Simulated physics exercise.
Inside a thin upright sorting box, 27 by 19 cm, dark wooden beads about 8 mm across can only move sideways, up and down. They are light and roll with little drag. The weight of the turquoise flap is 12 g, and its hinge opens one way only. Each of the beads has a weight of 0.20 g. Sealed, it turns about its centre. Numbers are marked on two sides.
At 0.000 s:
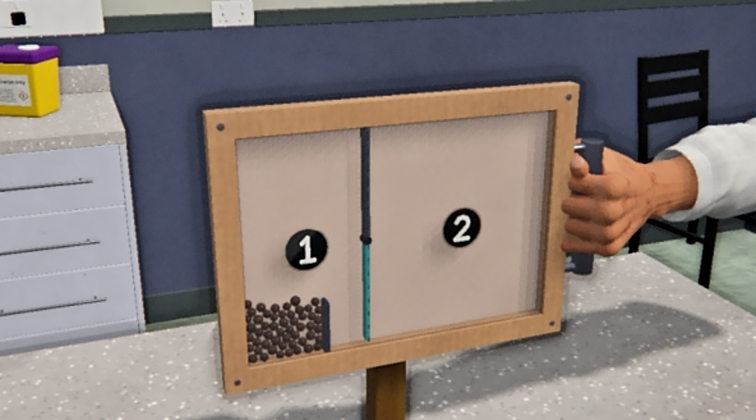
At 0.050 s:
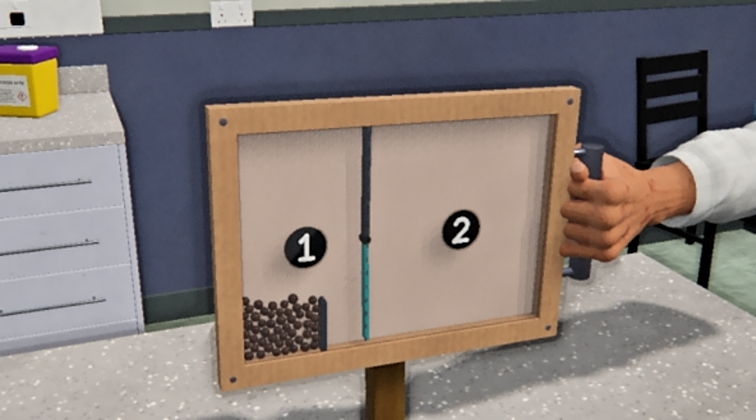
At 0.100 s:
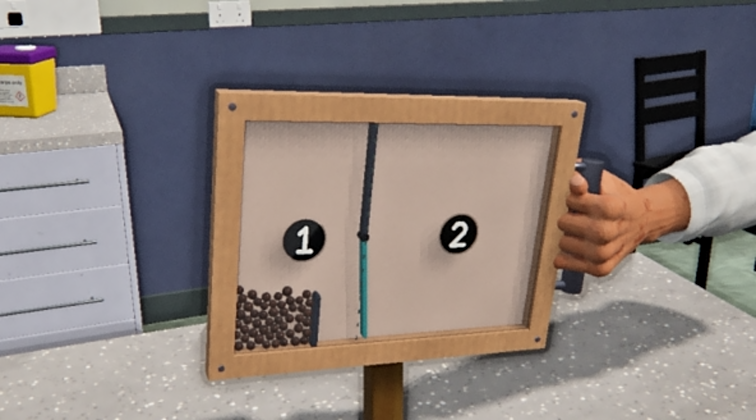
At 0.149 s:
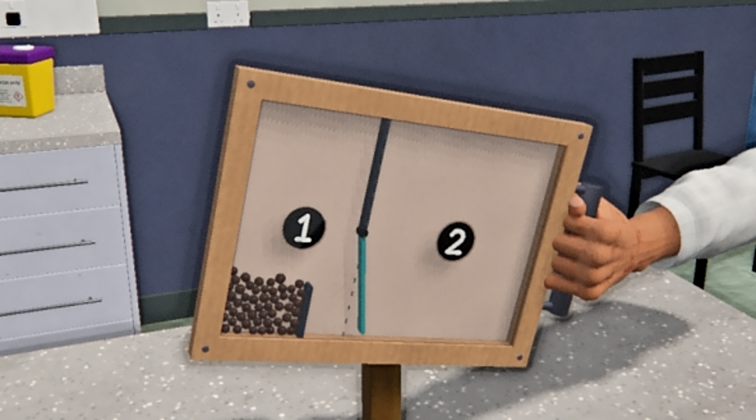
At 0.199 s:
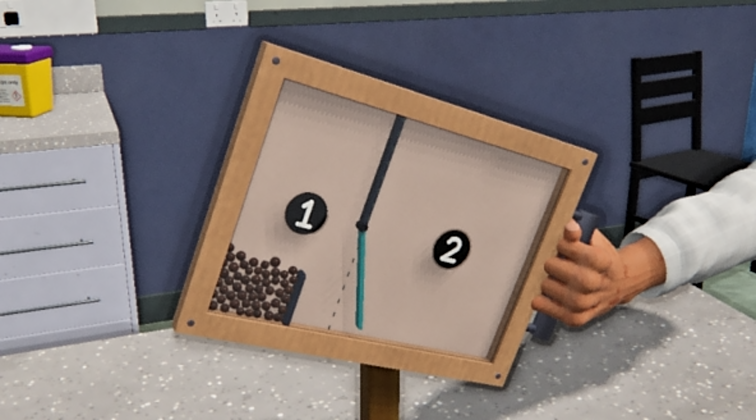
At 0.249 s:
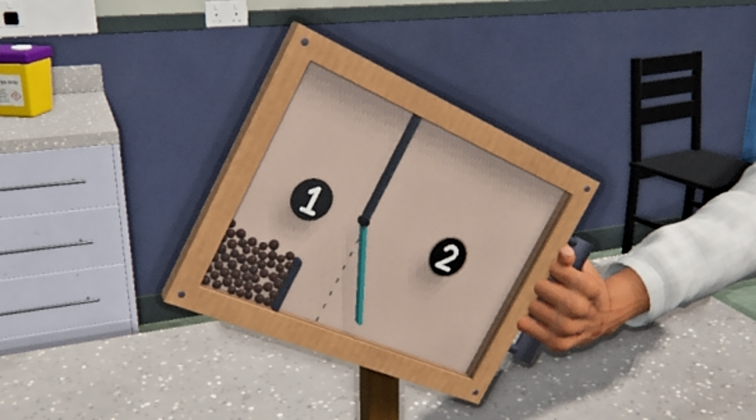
A wood-framed box holding dark beads starts nearly level, then turns steadily clockwise as a hand grips its right side; the beads stay heaped in the lower left corner while the turquoise flap hangs almost straight down from its hinge.
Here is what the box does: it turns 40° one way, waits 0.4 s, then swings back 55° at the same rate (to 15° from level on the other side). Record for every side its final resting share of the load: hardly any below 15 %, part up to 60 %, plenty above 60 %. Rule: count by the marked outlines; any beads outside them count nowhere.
Final shares: Side 1: Plenty; side 2: Hardly any.
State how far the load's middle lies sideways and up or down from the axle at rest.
It lies close to 8 centimetres left and 9 centimetres below.
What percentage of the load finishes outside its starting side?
Close to 0 % end up somewhere else.
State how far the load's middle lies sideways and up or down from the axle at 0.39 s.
It sits around 12 cm to the left and around 1 cm up.
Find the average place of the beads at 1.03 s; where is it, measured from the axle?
Offset: Approx. 11 cm left, 5 cm below.
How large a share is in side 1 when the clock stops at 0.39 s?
Roughly 100 per cent of it.
By 0.39 s, it stands 40° clockwise; the beads' middle is 12 cm left of and 1 cm above the centre; no. 1, 100 %; turquoise flap open 41°.
By 1.03 s, it stands 12° clockwise; the beads' middle is 11 cm left of and 5 cm below the centre; no. 1, 100 %; turquoise flap open 17°.
By 1.27 s, it stands 15° anticlockwise; the beads' middle is 8 cm left of and 9 cm below the centre; no. 1, 100 %; turquoise flap shut.
At rest by 1.8 s, it stands 15° anticlockwise; no. 1, 100 %, no. 2, 0 %; turquoise flap shut.
